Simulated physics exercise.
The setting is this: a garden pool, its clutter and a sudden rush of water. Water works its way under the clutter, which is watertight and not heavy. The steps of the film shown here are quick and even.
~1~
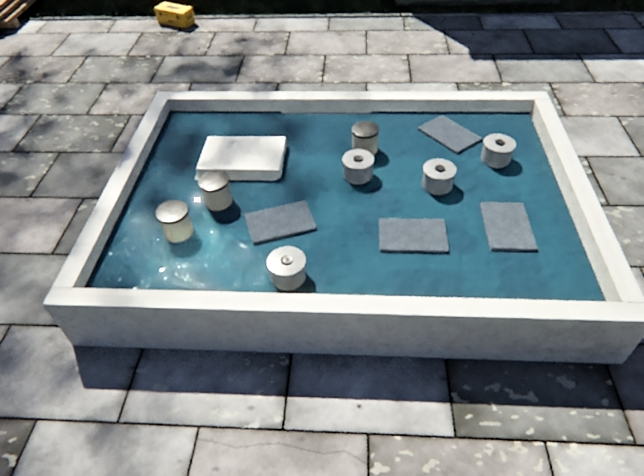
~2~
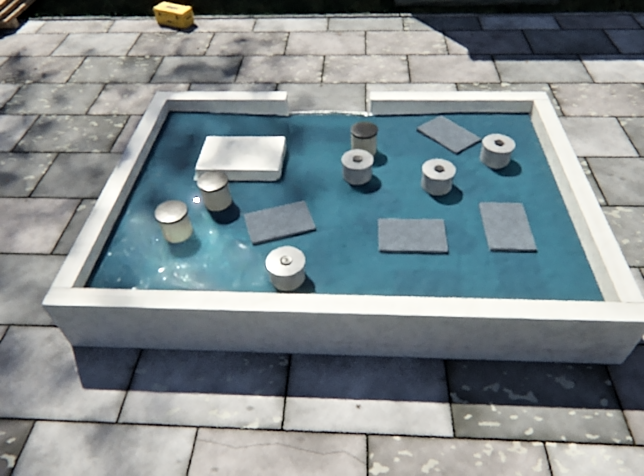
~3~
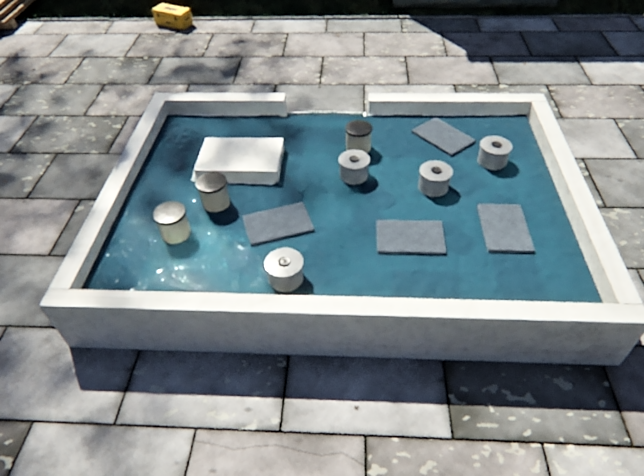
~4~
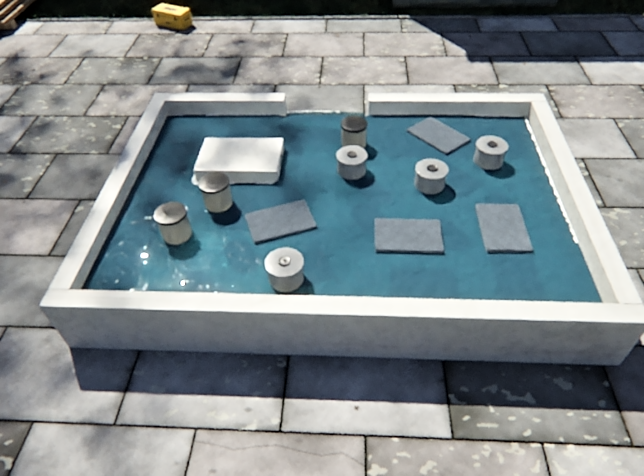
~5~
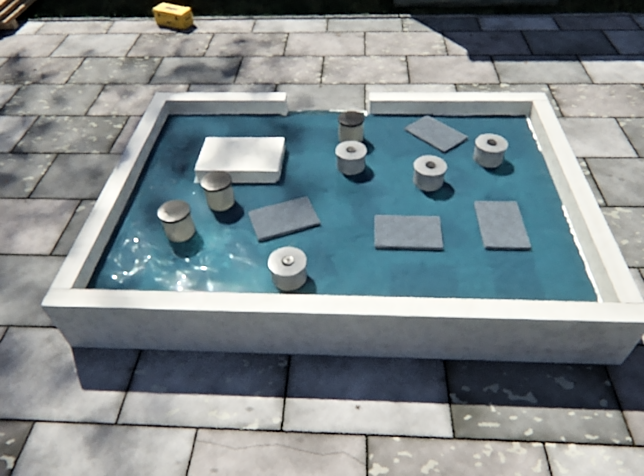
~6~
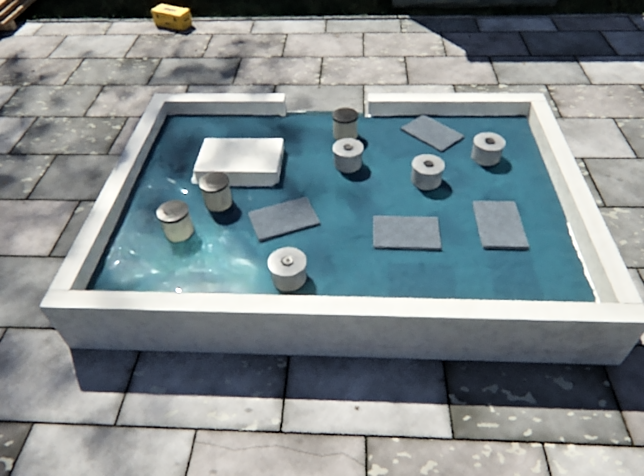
Water in a walled garden pool sits among floating cylinders, flat grey slabs and a white block, then a gap opens in the far wall. The cylinders near the gap and on the right drift slightly left, and ripples and glints shift across the near left corner, while the white block barely moves.
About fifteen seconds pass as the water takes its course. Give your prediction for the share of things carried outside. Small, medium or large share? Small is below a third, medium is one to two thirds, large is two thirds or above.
A small share.
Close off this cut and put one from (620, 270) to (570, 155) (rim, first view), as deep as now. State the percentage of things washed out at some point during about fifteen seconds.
Roughly 40 in a hundred.
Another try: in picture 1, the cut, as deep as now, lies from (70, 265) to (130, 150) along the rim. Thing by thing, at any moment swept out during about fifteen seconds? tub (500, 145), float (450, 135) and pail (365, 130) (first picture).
Outcome by item: Retained / retained / retained.
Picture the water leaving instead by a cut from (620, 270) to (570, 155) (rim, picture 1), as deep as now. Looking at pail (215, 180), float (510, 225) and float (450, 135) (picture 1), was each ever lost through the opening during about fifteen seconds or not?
Going through them in sequence: Trapped, then gets out, then gets out.
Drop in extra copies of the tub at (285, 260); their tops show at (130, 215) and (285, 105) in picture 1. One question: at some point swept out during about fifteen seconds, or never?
Well, the first one never leaves, but the second one leaves.
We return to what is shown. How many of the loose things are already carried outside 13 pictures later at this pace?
Total: 0.
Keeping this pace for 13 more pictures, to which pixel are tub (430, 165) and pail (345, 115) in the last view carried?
Around (403, 152) for the first and around (301, 112) for the second.
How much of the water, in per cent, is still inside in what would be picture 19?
Estimate: Roughly 80 %.
A moment on, 0 of 11 are out; 11 afloat.
Next, 0 of 11 are out; 11 afloat.
Later, 1 of 11 are out; 10 afloat.
In the end, 1 of 11 are out; 10 afloat.
